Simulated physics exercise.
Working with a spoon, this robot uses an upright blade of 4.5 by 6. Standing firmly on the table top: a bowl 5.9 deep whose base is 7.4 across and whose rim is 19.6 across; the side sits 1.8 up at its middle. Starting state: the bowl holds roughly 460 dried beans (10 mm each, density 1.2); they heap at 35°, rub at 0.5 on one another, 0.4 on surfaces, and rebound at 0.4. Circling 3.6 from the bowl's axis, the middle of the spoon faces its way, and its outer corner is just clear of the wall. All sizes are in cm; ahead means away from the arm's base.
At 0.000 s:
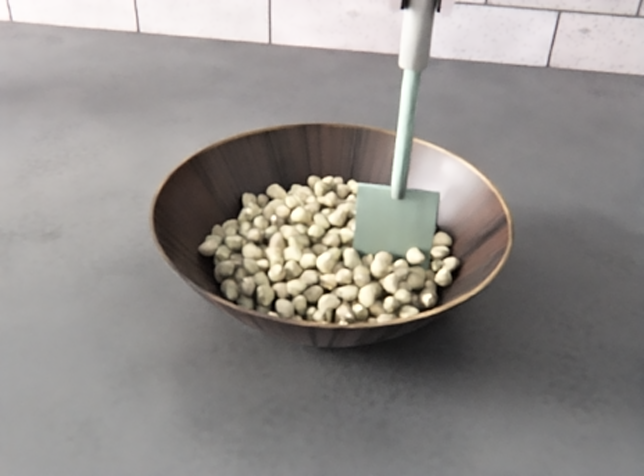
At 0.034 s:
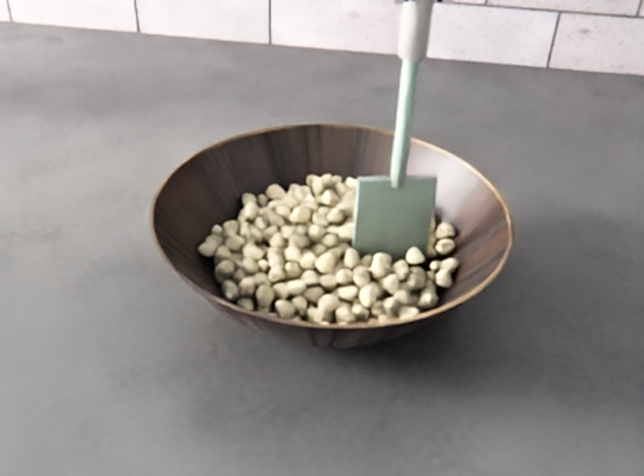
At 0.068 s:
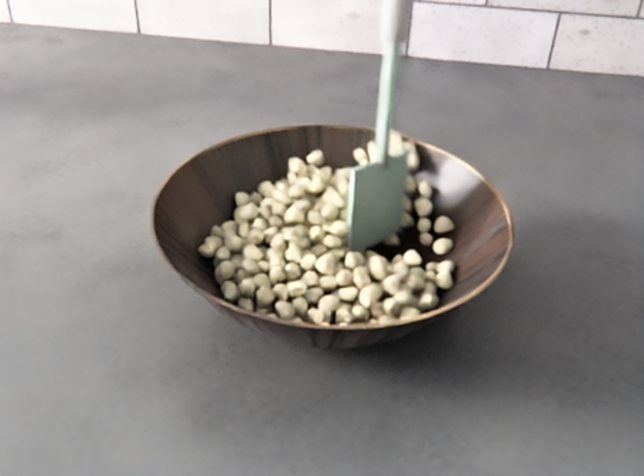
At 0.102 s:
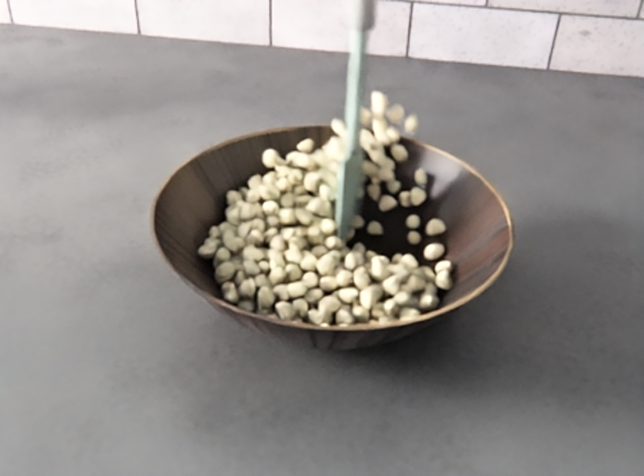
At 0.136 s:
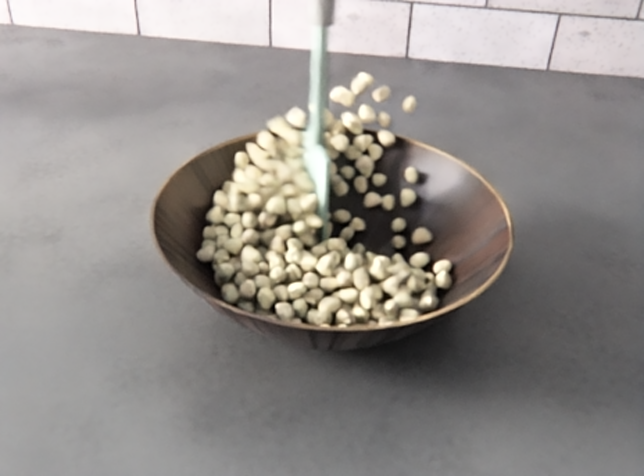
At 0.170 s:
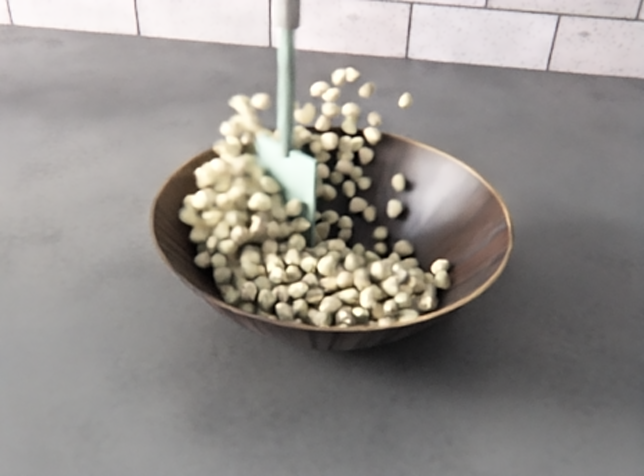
A pale green spatula held upright among whitish beans in a dark brown bowl on a grey counter begins to turn and sweep along the far side. It pushes leftward through the beans, piling them up toward the left rim, while several fly up above the back rim and a bare patch opens on the right.
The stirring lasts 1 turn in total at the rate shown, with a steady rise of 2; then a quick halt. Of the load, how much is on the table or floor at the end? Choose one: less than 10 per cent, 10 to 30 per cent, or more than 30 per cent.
The share is 10 to 30 per cent.
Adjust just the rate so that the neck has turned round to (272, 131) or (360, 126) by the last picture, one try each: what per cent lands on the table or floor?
Well, about 20 percent the first time and about 0 percent the second.
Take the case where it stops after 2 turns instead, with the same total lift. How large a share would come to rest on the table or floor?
Estimate: Near 20 %.
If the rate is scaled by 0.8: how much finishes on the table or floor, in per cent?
Some 5 per cent.
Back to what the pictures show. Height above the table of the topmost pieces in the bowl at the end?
It reaches some 6.0 cm above the table.
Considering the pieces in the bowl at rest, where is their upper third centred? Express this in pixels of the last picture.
Roughly pixel (323, 267).
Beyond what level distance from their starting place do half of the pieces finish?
Around 4 cm.
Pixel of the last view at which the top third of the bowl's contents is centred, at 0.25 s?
Centre estimate: Approx. (242, 260) px.
After 0.25 s, 224° round, highest piece 9 above the table; 431 in the bowl, 11 on the table or floor, 19 in flight or on the tool.
After 0.33 s, 302° round, highest piece 9 above the table; 405 in the bowl, 27 on the table or floor, 29 in flight or on the tool.
After 0.57 s, 0° round, highest piece 6 above the table; 396 in the bowl, 65 on the table or floor.
After 1.27 s, 0° round, highest piece 6 above the table; 396 in the bowl, 65 on the table or floor.
At rest, 396 in the bowl, 65 on the table or floor. That is 14 % on the table or floor.
